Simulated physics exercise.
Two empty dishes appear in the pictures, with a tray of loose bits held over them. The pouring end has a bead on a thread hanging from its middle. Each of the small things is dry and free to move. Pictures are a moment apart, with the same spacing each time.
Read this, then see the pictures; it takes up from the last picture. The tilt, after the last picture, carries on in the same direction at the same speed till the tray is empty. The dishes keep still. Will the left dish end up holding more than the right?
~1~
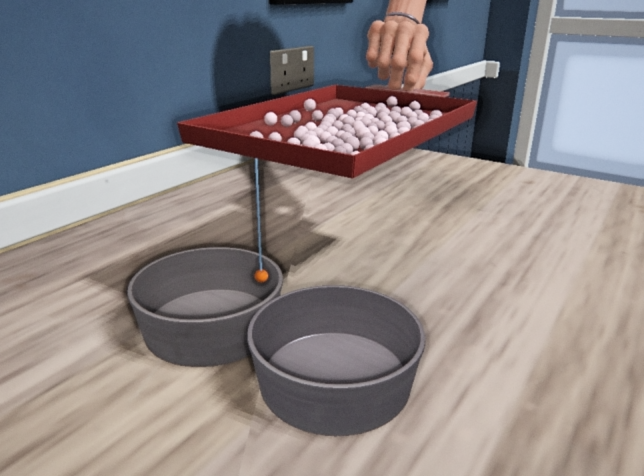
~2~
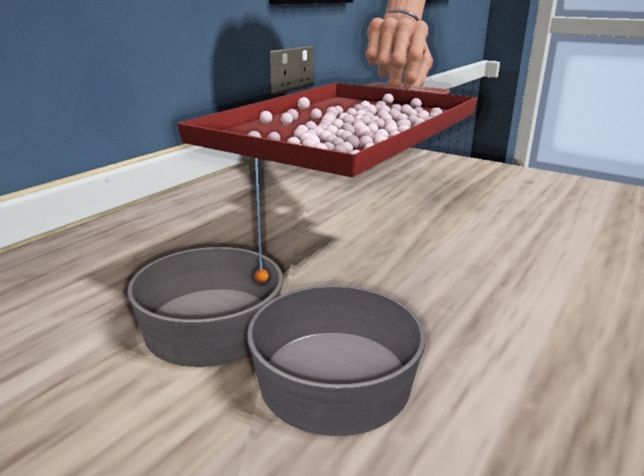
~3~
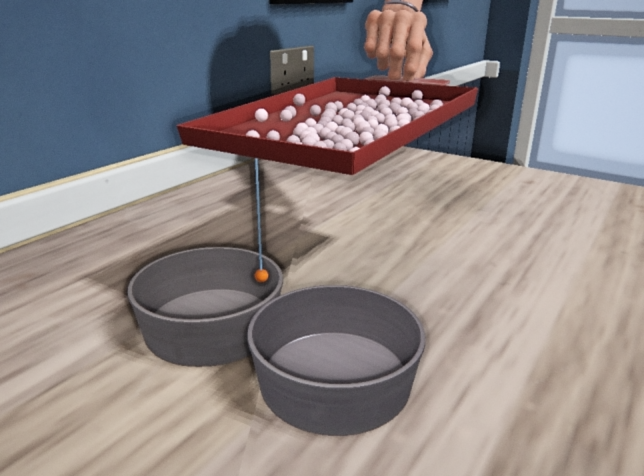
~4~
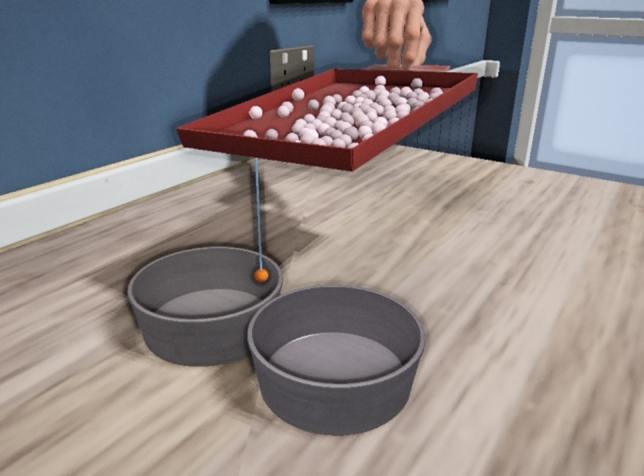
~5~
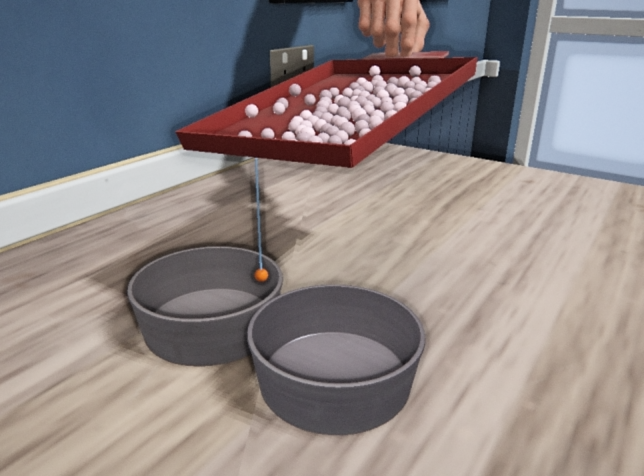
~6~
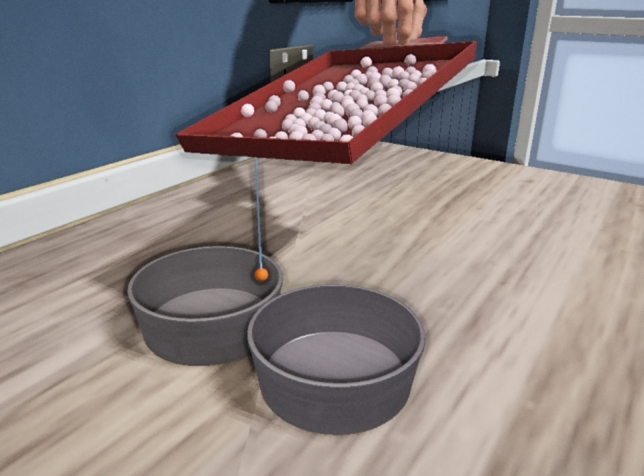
Pretty sure the heavier pile builds up on the left there.
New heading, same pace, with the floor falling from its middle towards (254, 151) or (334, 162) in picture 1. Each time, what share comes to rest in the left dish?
Close to 70 percent first and close to 0 percent second.
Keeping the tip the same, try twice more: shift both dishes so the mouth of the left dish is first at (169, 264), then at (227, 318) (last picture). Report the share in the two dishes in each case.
You'd get 100 per cent first and 10 per cent second.
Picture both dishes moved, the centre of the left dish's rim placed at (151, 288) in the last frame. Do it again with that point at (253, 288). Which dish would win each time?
The dish to the left at the first, the dish to the left at the second.
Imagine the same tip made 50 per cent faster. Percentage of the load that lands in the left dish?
About 90 per cent.
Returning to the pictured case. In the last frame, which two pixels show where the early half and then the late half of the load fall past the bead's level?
(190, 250) first, (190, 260) later.
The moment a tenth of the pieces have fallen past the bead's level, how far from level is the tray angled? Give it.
90° or so.
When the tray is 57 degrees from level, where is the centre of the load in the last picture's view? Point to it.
At about (236, 115).
Soon, tray tipped steeply; nearly all on the tray; a stray few in the air.
A while on, tray tipped right over; about a third on the tray; about a third in the left dish; about a quarter in the air.
Towards the end, tray tipped past a quarter turn; all in the left dish.
Finally, tray tipped past a quarter turn; none in the right dish; all in the left dish.
